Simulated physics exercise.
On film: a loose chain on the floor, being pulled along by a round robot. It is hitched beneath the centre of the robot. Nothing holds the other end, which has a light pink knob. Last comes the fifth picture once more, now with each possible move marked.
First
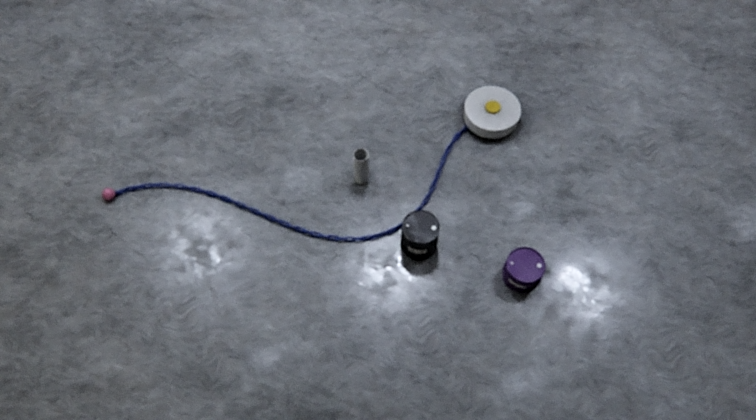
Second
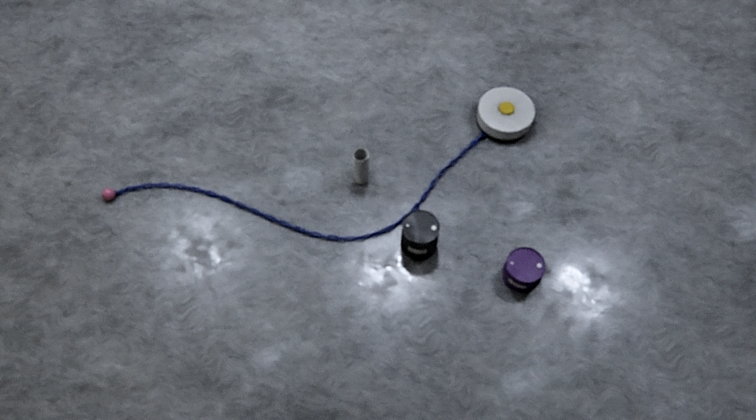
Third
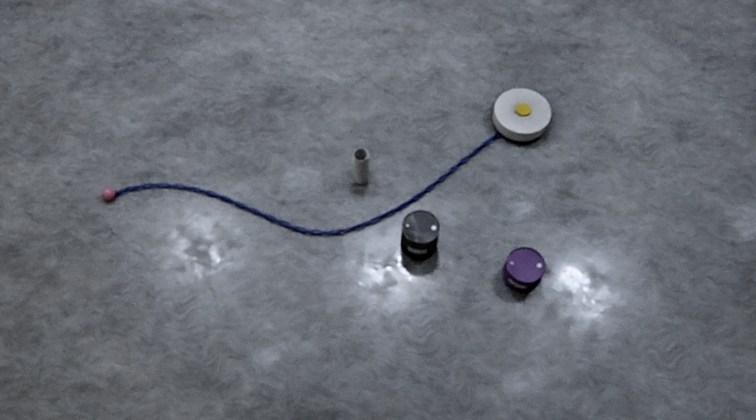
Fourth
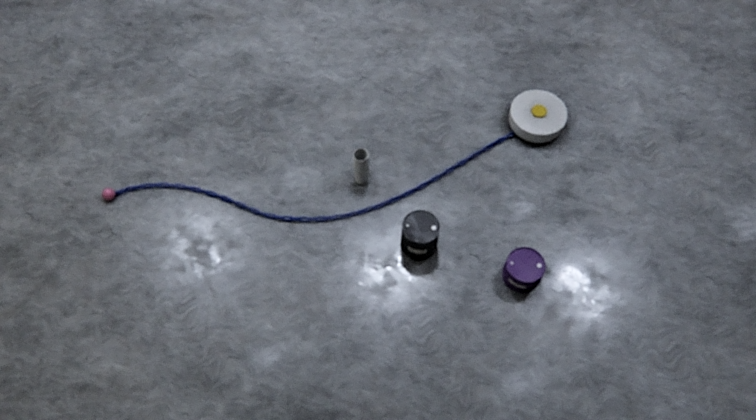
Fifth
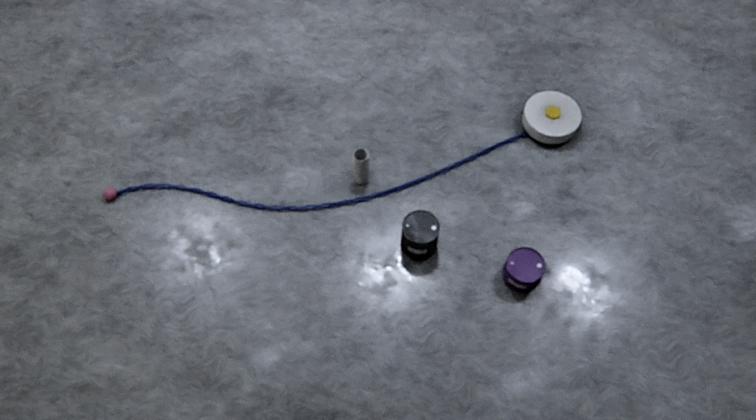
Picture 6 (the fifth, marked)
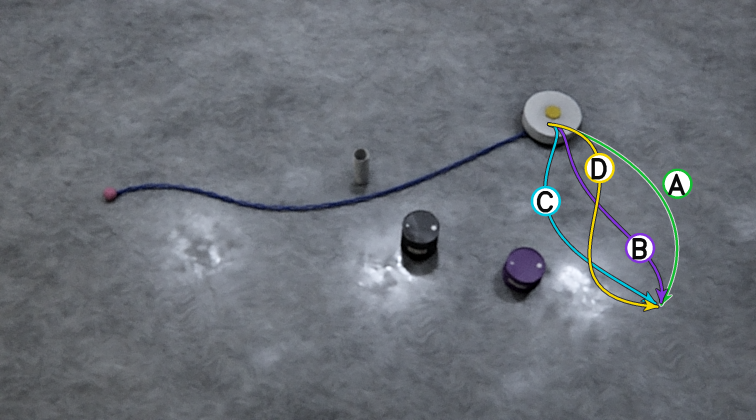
A round white robot with a yellow center slid slowly to the right, pulling a blue, rope-like chain that drew away from a black keg and straightened while its pink end barely moved.
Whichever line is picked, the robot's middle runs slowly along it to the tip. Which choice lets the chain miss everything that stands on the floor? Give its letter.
The robot should drive B.
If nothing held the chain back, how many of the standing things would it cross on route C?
It sweeps two.
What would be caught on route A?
It meets the white post.
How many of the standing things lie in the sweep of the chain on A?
It sweeps one.
On the marked copy, A from (549, 124) via (656, 190) to (661, 305); B from (549, 124) via (603, 210) to (661, 302); C from (549, 124) via (552, 220) to (655, 304); D from (549, 124) via (596, 210) to (657, 307).
Following B. Soon after the start, robot (588, 182), middle of the chain (347, 196), free end (115, 192).
Later, robot (649, 249), middle of the chain (400, 200), free end (166, 190).
In the end, robot (664, 303), middle of the chain (423, 209), free end (189, 190); nothing has been touched.
As for the rest, A meets the white post; C meets the purple tub and black keg; D meets the purple tub, black keg and white post.
